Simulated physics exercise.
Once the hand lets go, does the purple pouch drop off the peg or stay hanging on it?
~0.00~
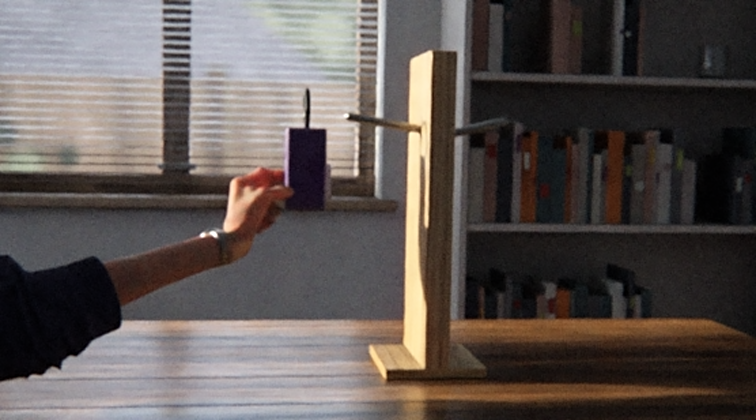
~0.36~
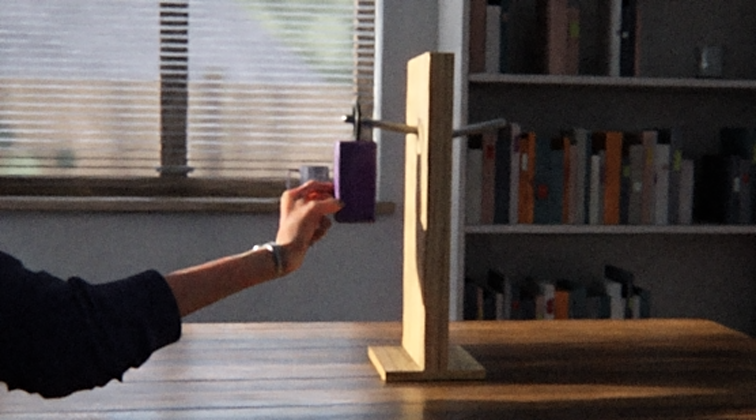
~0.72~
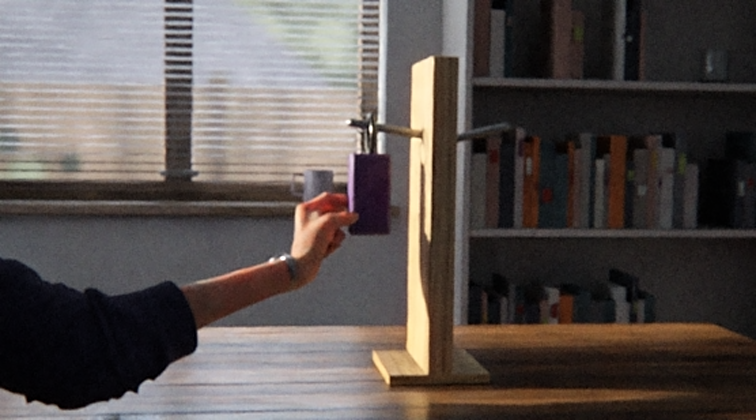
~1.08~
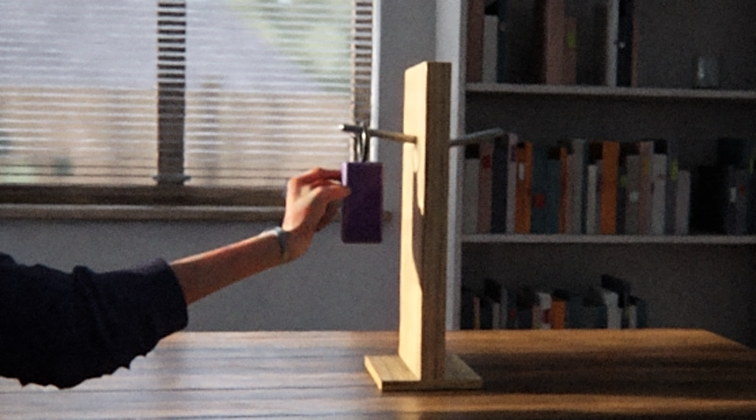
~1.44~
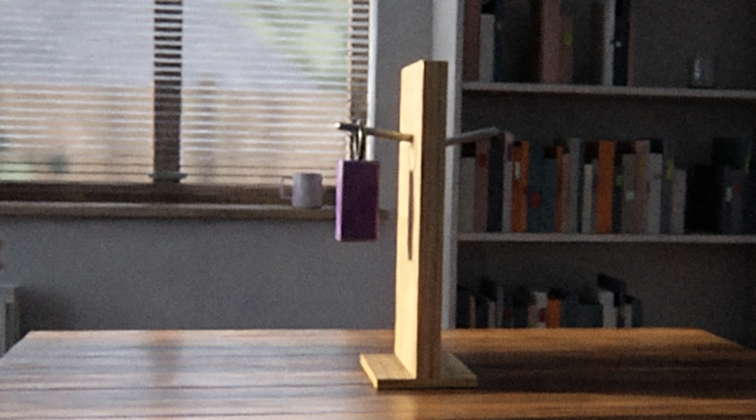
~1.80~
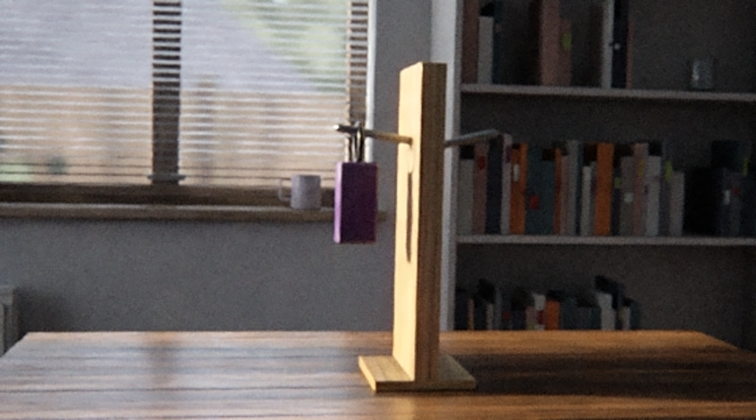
The purple pouch stays hanging on the peg after the hand has let go.
